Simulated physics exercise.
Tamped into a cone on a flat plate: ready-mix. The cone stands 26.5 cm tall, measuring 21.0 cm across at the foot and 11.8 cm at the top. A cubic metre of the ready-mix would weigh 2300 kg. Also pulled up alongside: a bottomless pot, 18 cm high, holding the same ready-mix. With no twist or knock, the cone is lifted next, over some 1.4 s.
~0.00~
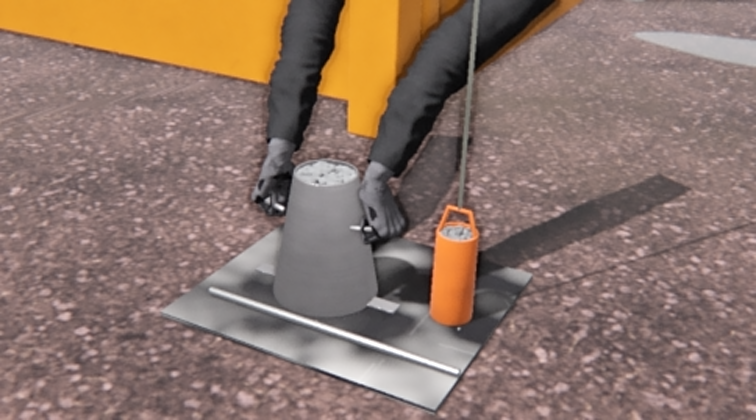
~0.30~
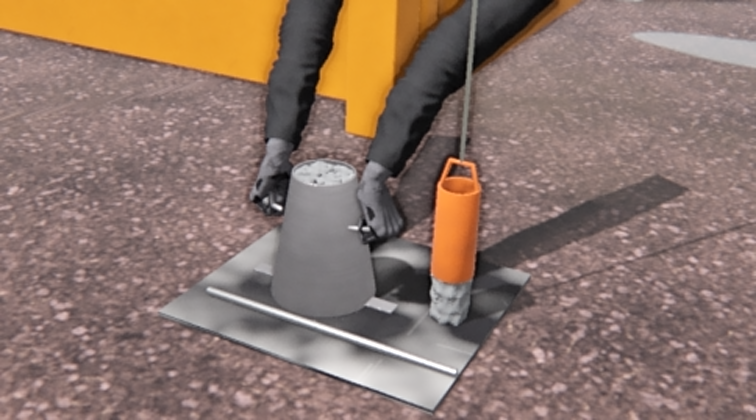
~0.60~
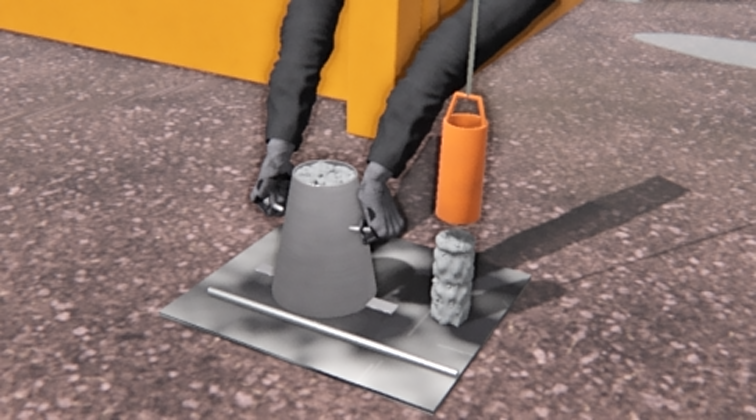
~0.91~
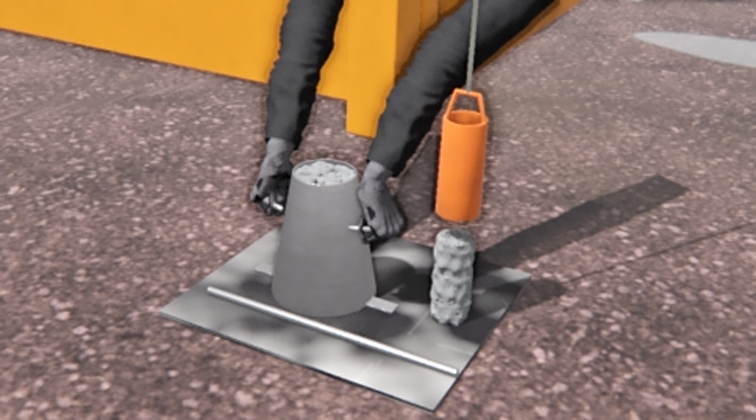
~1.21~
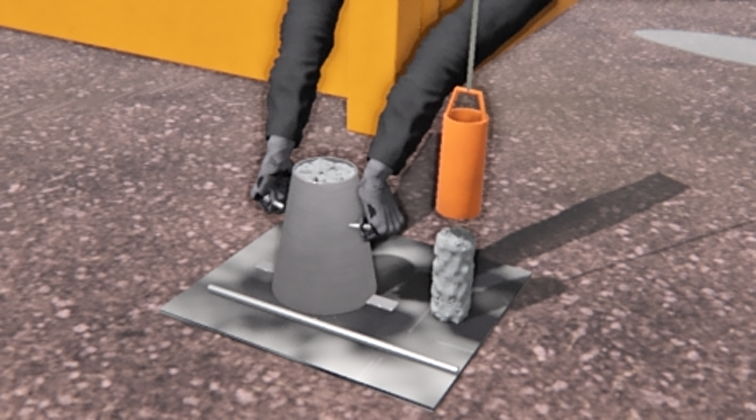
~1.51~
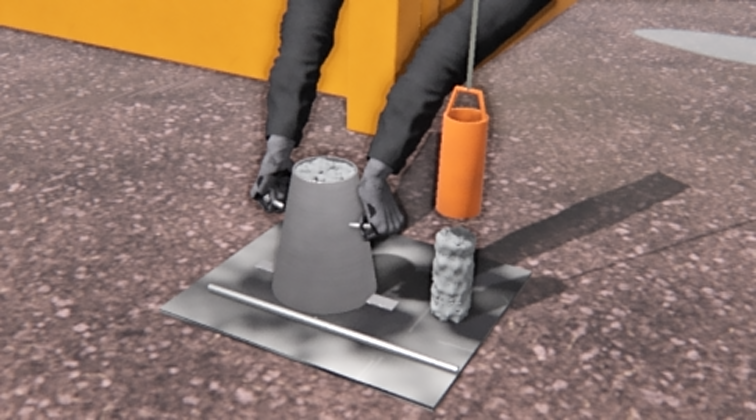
On a metal plate set on speckled ground, an orange pot rose straight up on a cord, leaving a lumpy grey column standing, while two gloved hands stayed by the filled grey cone to its left.
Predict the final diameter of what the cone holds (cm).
21 centimetres or thereabouts.
By 1.9 s, the cone is up 7.4 cm; the ready-mix has come down 0.1 cm to 26 cm and is 21 cm wide.
By 2.2 s, the cone is up 16 cm; the ready-mix has come down 0.2 cm to 26 cm and is 21 cm wide.
By 2.6 s, the cone is up 28 cm; the ready-mix has come down 0.2 cm to 26 cm and is 21 cm wide.
By 3.0 s, the cone is clear; the ready-mix has come down 0.3 cm to 26 cm and is 21 cm wide.
By 3.6 s, at rest, the cone is clear; the ready-mix has come down 0.3 cm to 26 cm and is 21 cm wide.
